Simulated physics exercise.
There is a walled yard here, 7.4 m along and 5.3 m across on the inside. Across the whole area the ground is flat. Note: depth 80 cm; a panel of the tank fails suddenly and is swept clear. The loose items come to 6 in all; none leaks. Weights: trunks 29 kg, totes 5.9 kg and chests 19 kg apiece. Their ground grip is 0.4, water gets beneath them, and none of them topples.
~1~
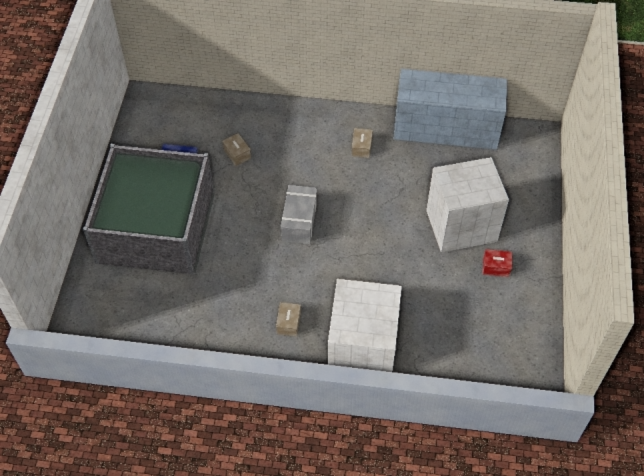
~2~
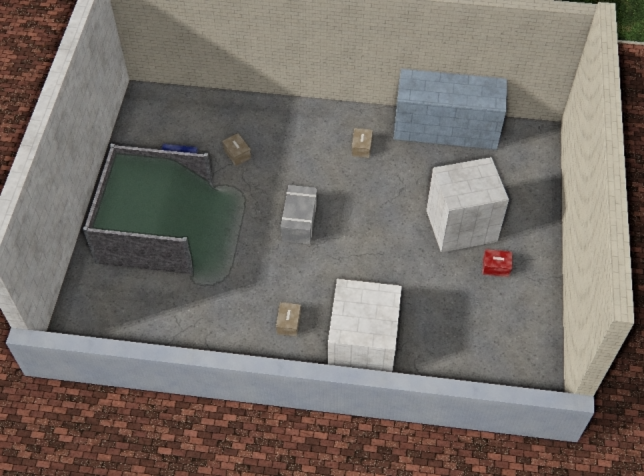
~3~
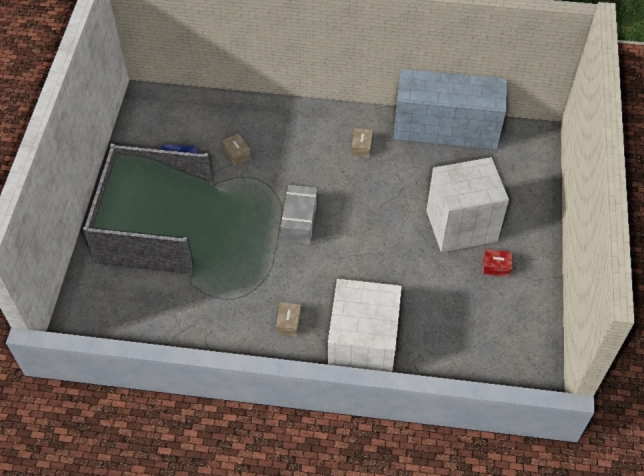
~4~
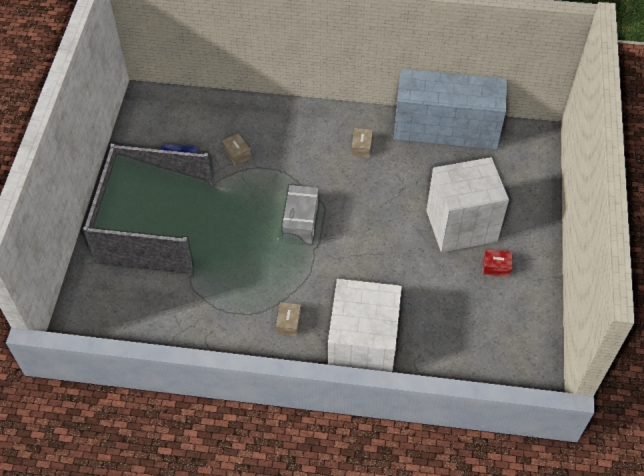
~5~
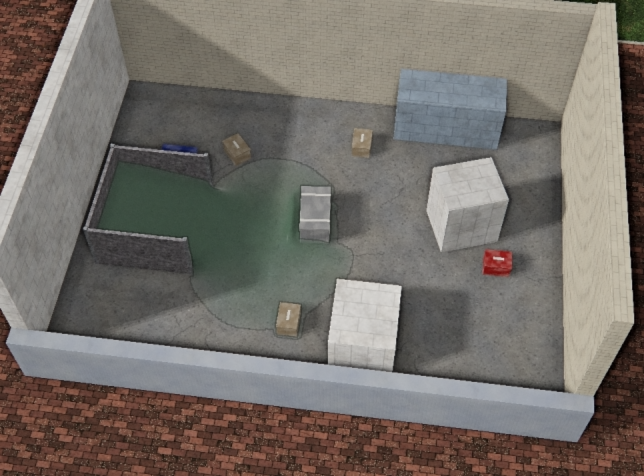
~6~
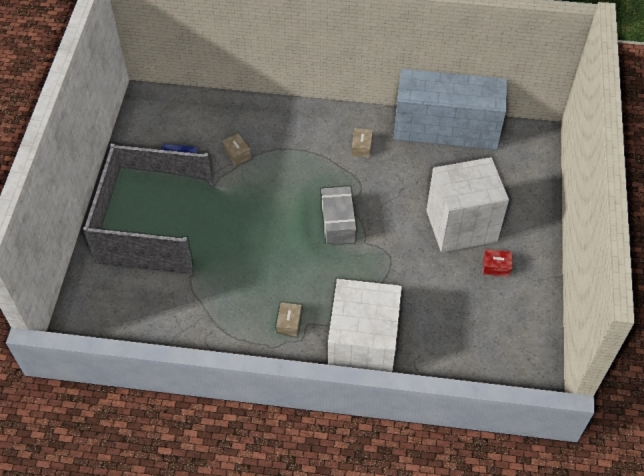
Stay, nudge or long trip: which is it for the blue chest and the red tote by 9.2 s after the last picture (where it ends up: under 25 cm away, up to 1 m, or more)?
Observation: Blue chest scarcely moves, red tote moves a great deal.
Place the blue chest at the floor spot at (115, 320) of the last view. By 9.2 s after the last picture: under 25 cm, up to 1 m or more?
By that time it keeps its spot.
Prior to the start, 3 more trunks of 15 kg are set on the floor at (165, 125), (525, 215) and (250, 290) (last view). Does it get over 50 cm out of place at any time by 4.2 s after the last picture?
Result, in listed order: Not exceeded / exceeded / exceeded.
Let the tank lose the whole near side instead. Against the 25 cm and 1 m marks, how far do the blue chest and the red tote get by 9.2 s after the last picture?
Here's how it goes: The blue chest scarcely moves, and the red tote scarcely moves.
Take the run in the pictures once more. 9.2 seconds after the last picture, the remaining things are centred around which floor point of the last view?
About (301, 188).
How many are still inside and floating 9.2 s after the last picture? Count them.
At that moment 1.
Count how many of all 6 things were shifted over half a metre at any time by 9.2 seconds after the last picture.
The number is 4.
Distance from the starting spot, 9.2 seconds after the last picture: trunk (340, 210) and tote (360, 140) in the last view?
In turn: 150 cm, 100 cm.
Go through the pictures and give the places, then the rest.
The first picture shows the blue chest at (177, 155) rests on the ground; the red tote at (498, 259) rests on the ground; 2.0 m2 under water; 0 of 6 have shifted.
The second picture shows the blue chest at (177, 155), on the bottom; the red tote at (498, 259), on the bottom; 3.0 m2 under water; 0 of 6 have shifted.
The third picture shows the blue chest at (177, 155), on the bottom; the red tote at (498, 259), on the bottom; 4.3 m2 under water; 0 of 6 have shifted.
The fourth picture shows the blue chest at (177, 155) rests on the ground; the red tote at (498, 259) rests on the ground; water covers 5.9 m2; 0 of 6 have shifted.
The fifth picture shows the blue chest at (177, 155), on the bottom; the red tote at (498, 259) rests on the ground; 7.6 m2 under water; 1 of 6 have shifted.
The sixth picture shows the blue chest at (177, 155) rests on the ground; the red tote at (498, 259) rests on the ground; water covers 9.5 m2; 1 of 6 have shifted.
Then, 1.2 s after the last picture the blue chest is near (177, 155), 0.0 m from its start, aground; the red tote is near (551, 260), 0.8 m from its start, aground; 3 afloat.
Then, 3.8 s after the last picture the blue chest is near (177, 155), 0.0 m from its start, aground; the red tote is near (515, 173), 1.6 m from its start, afloat; 1 afloat.
Then, 6.2 s after the last picture the blue chest is near (177, 155), 0.0 m from its start, aground; the red tote is near (527, 213), 1.0 m from its start, afloat; 1 afloat.
Then, 9.2 s after the last picture the blue chest is near (177, 155), 0.0 m from its start, aground; the red tote is near (459, 154), 2.0 m from its start, afloat; 1 afloat.
